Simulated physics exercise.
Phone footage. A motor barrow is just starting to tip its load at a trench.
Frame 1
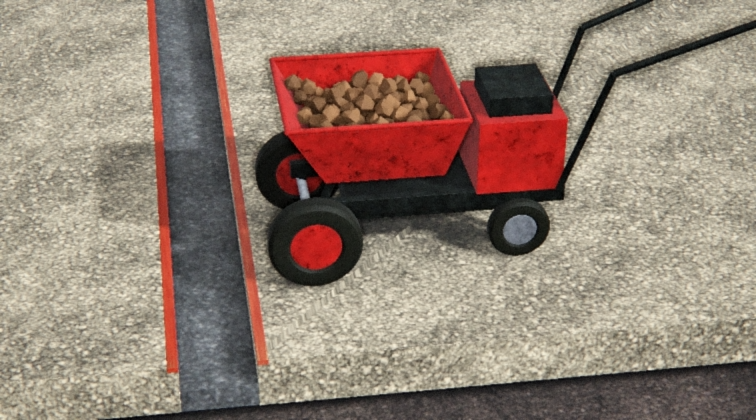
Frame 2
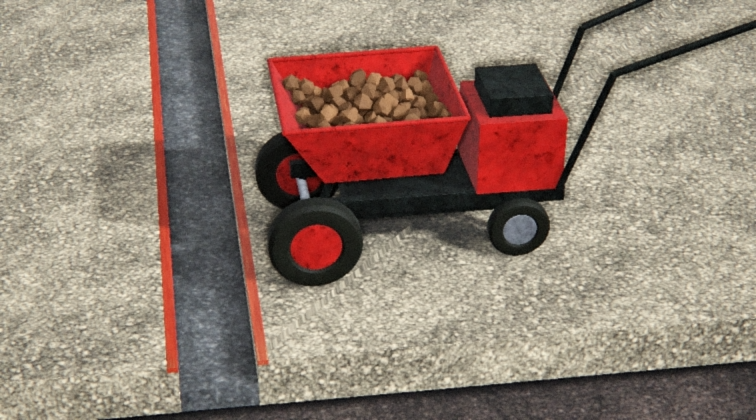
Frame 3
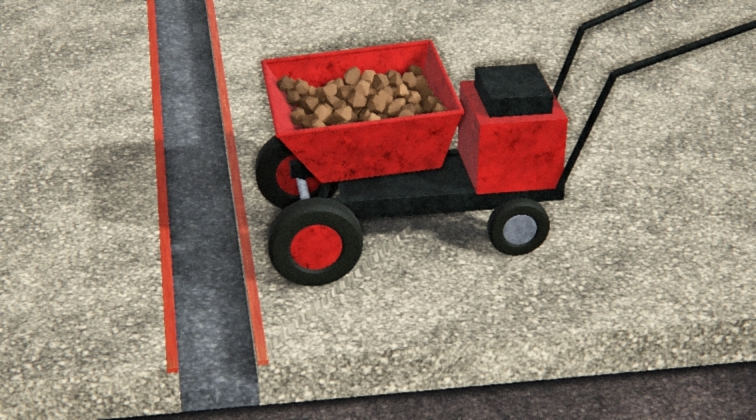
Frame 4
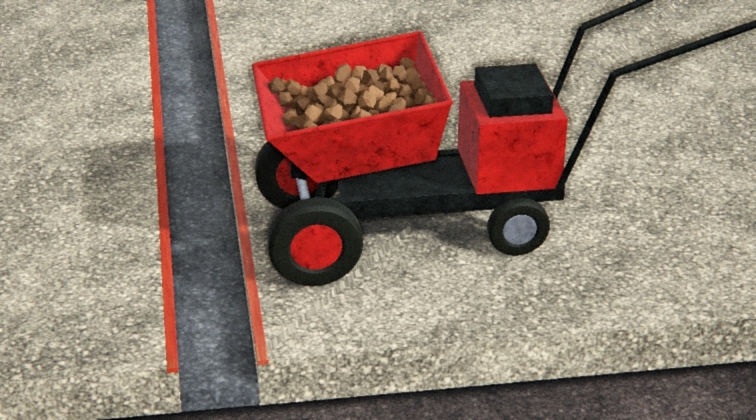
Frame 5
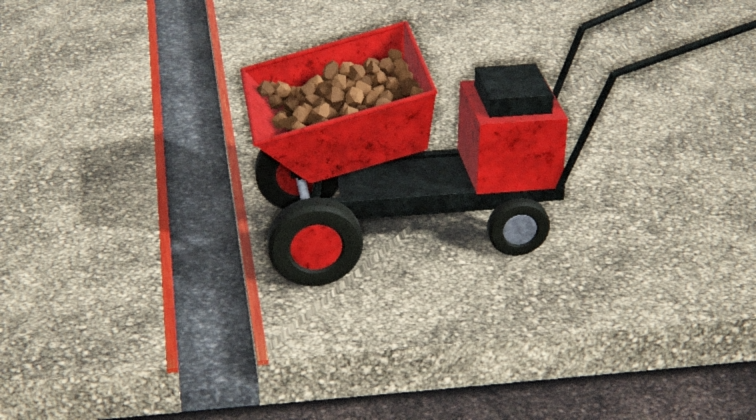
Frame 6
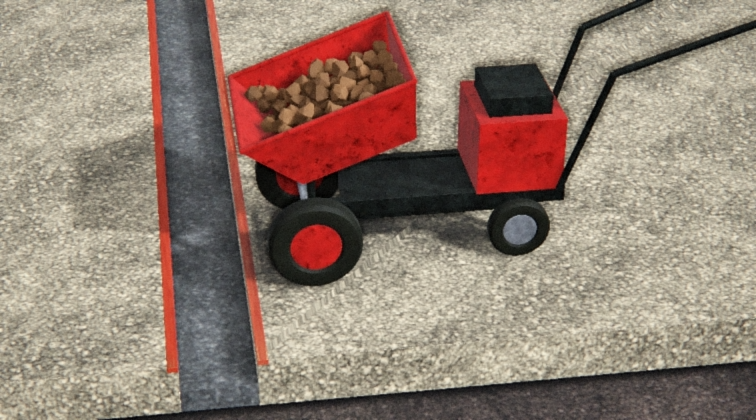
On pale, gritty ground beside a narrow, dark trench edged in red, a red motor barrow stands with its skip level and full of brown clods. The skip tilts slowly at first, then more steeply, its right end rising and its left lip lowering toward the trench while the wheels stay still.
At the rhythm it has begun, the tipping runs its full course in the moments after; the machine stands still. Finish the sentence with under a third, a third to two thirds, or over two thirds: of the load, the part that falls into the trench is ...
The part that falls into the trench is under a third.
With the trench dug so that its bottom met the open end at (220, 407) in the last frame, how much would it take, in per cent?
Roughly 30 in a hundred.
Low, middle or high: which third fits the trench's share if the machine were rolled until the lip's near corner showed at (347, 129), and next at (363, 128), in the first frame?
First: More than two thirds. Second: More than two thirds.
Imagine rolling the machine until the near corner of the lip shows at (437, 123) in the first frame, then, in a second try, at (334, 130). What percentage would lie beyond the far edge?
Roughly 0 per cent, then roughly 30 per cent.
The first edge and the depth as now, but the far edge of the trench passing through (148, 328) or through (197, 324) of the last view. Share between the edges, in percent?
Roughly 50 percent first and 0 percent second.
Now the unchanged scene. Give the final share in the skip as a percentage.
It works out to some 5 percent.
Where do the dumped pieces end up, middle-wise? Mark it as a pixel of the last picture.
The centre ends up roughly at (138, 249).
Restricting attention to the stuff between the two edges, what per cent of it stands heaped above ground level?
My guess is some 10 per cent.
Soon after the last picture, skip tipped steeply; all in the skip.
A little later, skip tipped right over; most in the skip; a stray few in or heaped over the trench; about a quarter beyond it; a stray few falling.
Later still, skip tipped right over; about a quarter in the skip; a small part in or heaped over the trench; about two thirds beyond it; a stray few falling.
By the end, skip tipped right over; a small part in the skip; about a quarter in or heaped over the trench; about two thirds beyond it.
